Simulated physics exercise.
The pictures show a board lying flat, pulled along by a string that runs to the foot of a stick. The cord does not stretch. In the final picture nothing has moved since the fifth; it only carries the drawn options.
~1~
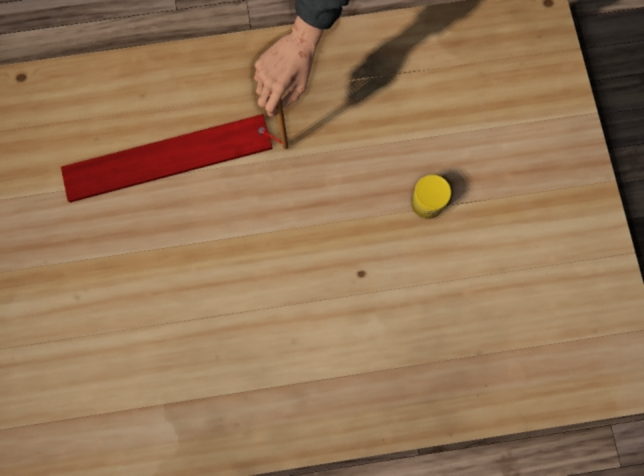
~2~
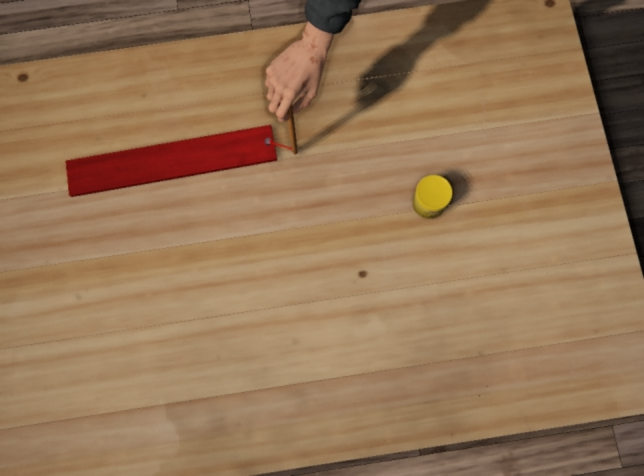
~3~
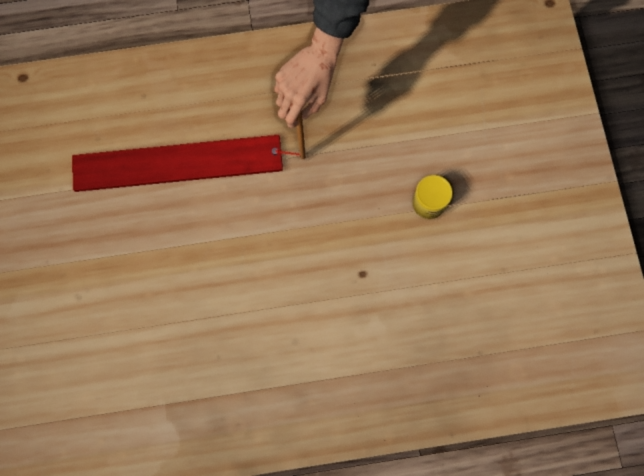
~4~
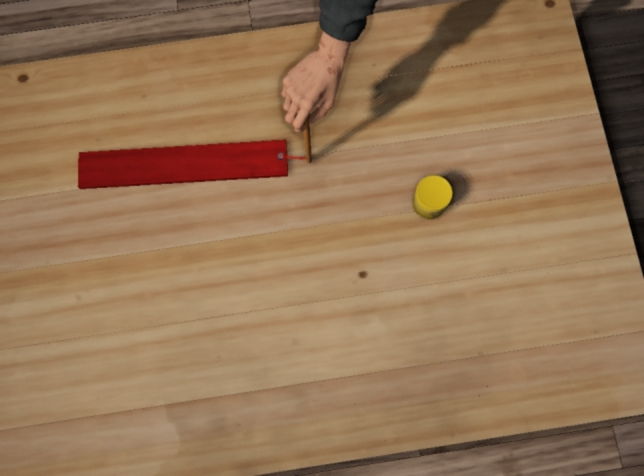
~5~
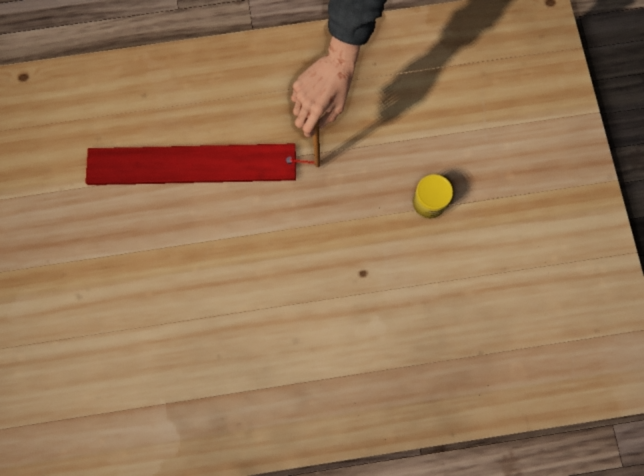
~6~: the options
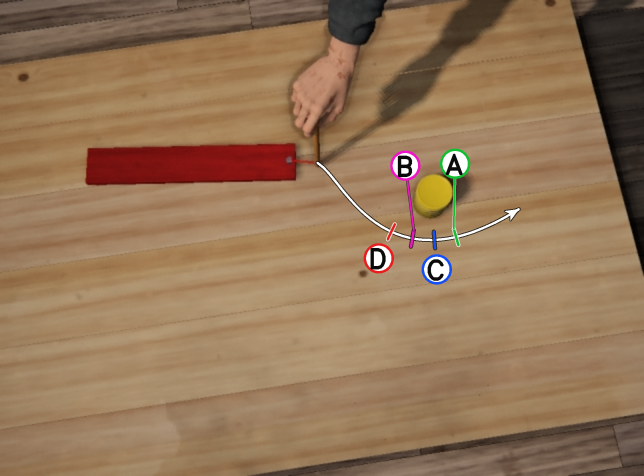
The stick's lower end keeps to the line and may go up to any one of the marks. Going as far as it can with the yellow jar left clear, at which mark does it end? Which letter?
As far as tick C.
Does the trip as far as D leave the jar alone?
Yes.
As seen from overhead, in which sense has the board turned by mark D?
Clockwise.
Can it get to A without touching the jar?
No.
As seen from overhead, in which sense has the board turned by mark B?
For that mark, clockwise.
On the marked copy, A at (456, 237); B at (412, 238); C at (434, 240); D at (391, 232); the route from (318, 163) via (410, 238) to (519, 209).
Following C. Soon after the start, foot of the stick (350, 200), middle of the board (226, 173).
Later, foot of the stick (391, 232), middle of the board (269, 190).
In the end, foot of the stick (434, 240), middle of the board (309, 203); nothing has been touched.
As for the rest, A is too far, the jar has been hit; B is safe but short; D is safe but short.
